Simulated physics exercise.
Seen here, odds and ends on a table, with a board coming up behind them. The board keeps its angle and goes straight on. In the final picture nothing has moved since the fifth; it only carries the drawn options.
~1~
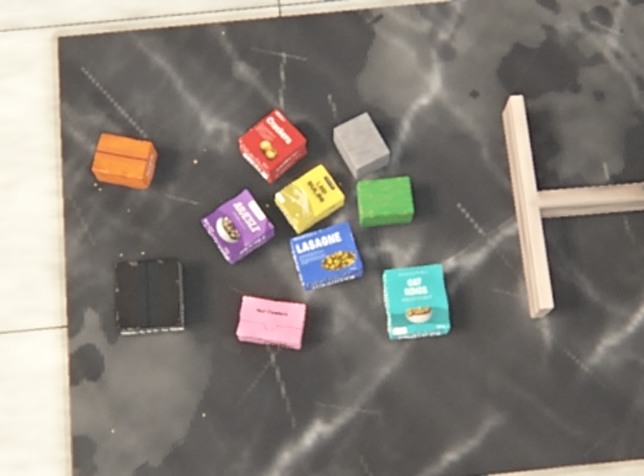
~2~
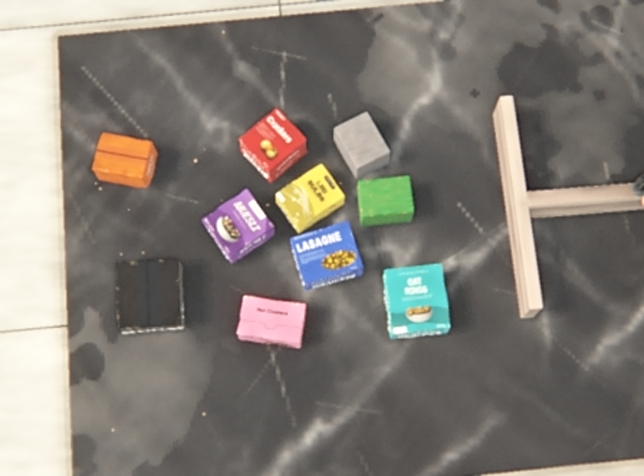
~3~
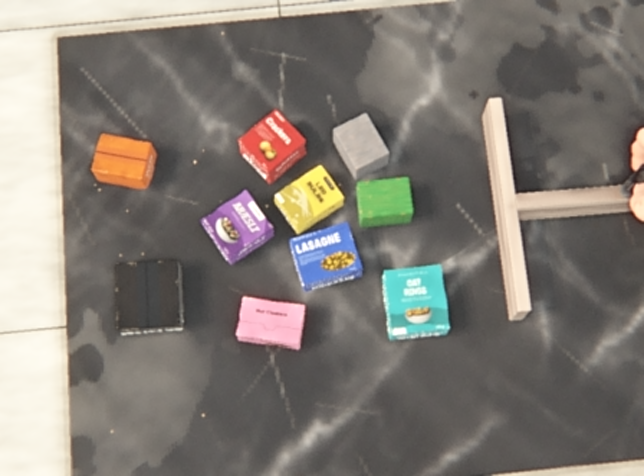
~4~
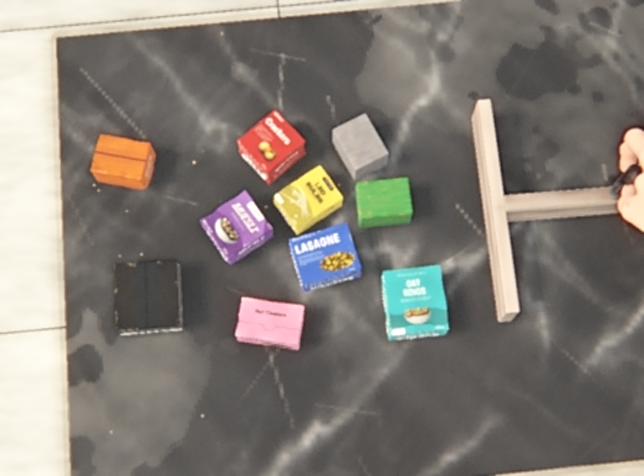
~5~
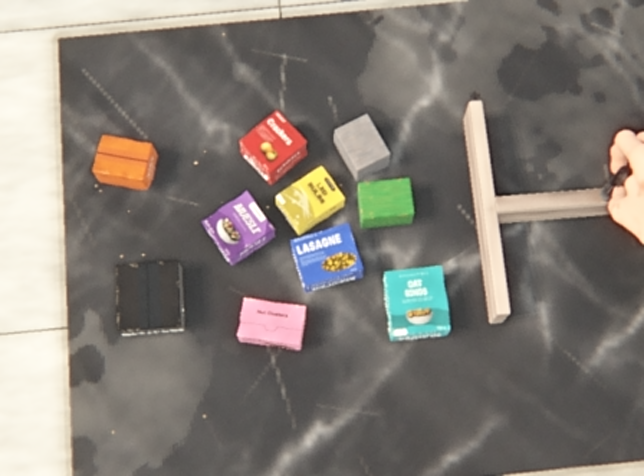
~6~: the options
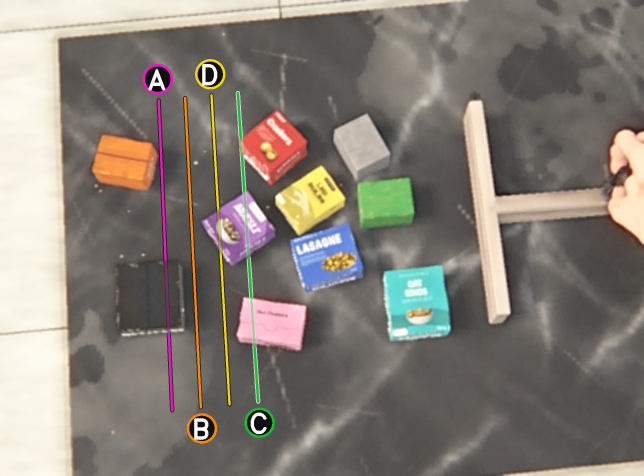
A wooden T-shaped board slid slowly a short way left across the dark tabletop, with a hand coming into view gripping its handle, while the colourful little boxes and blocks stayed where they were.
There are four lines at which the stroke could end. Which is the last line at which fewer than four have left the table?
It should halt at A.
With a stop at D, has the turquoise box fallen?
No.
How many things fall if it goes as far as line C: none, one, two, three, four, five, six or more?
By then, none.
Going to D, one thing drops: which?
The black box.
On the marked copy, A at (165, 249); B at (193, 246); C at (248, 241); D at (220, 244).
Following A. Soon after the start, board (373, 216); turquoise box (344, 317); grey block (338, 149).
Later, board (255, 227); black box (90, 317); purple box (120, 255).
In the end, board (164, 236); orange box over the edge; black box over the edge; two fallen.
As for the rest, B is within the limit but short; C is within the limit but short; D is within the limit but short.
